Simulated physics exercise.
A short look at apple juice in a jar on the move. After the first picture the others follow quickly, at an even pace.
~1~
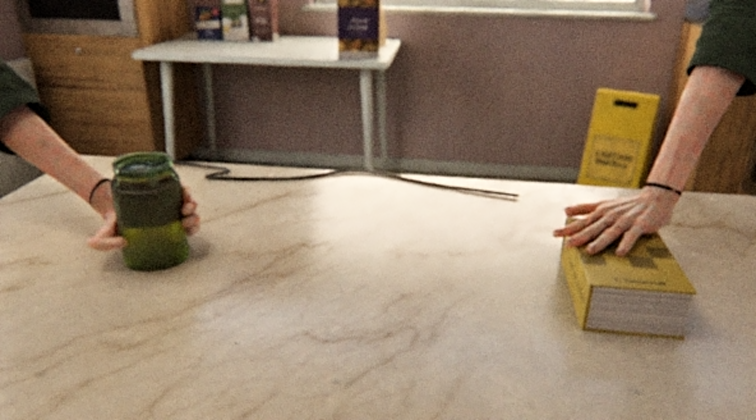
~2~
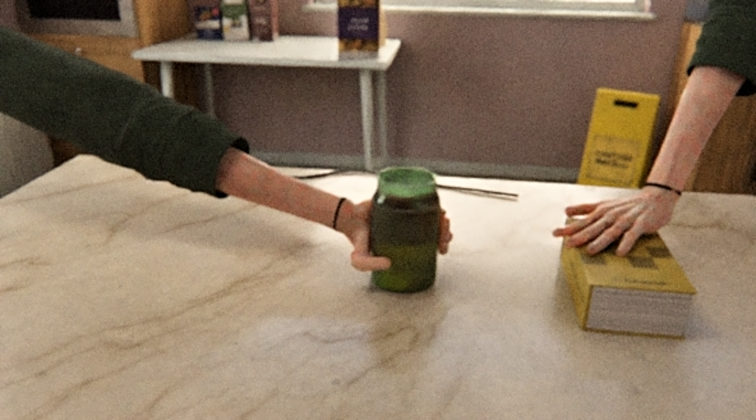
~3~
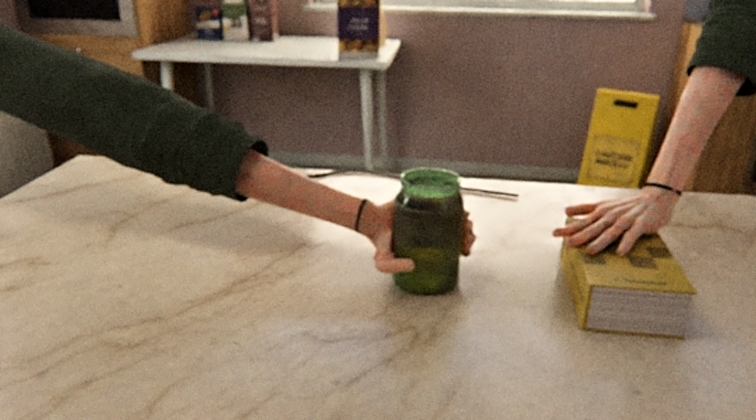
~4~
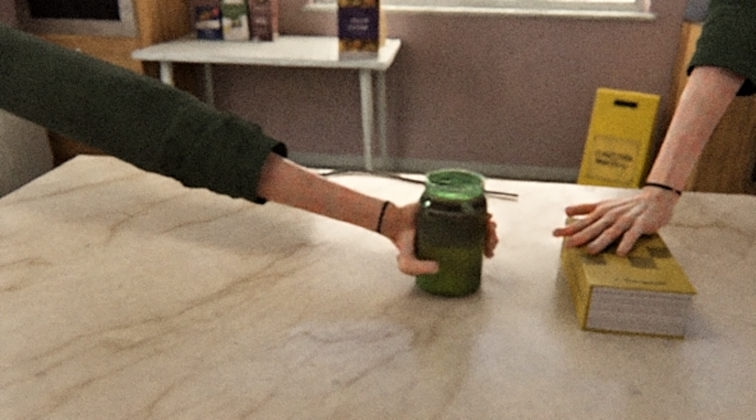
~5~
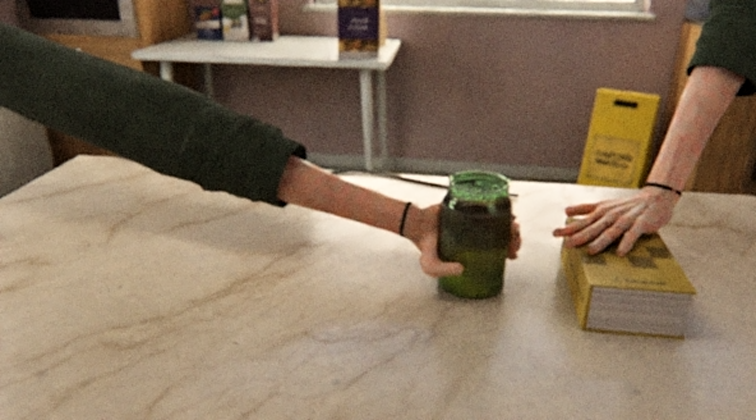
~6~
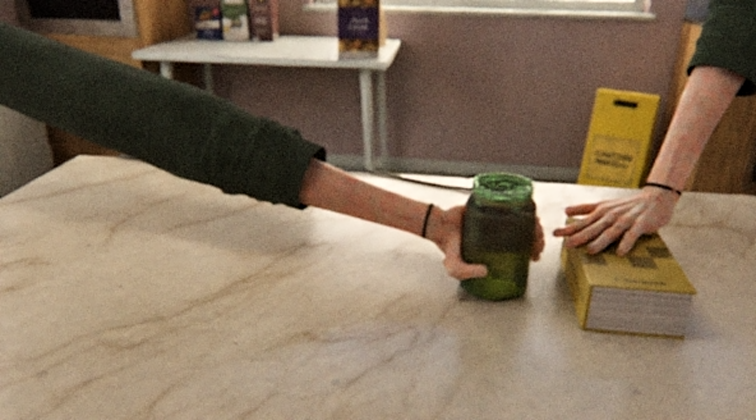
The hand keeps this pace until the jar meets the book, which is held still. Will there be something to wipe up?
It spills.
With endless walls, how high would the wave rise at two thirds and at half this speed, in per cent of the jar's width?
In turn 25 and 20 per cent.
Next, the jar meets the book.
After that, the apple juice surges up the wall; it has slopped over.
Finally, the jar stands at the book; it has slopped over.
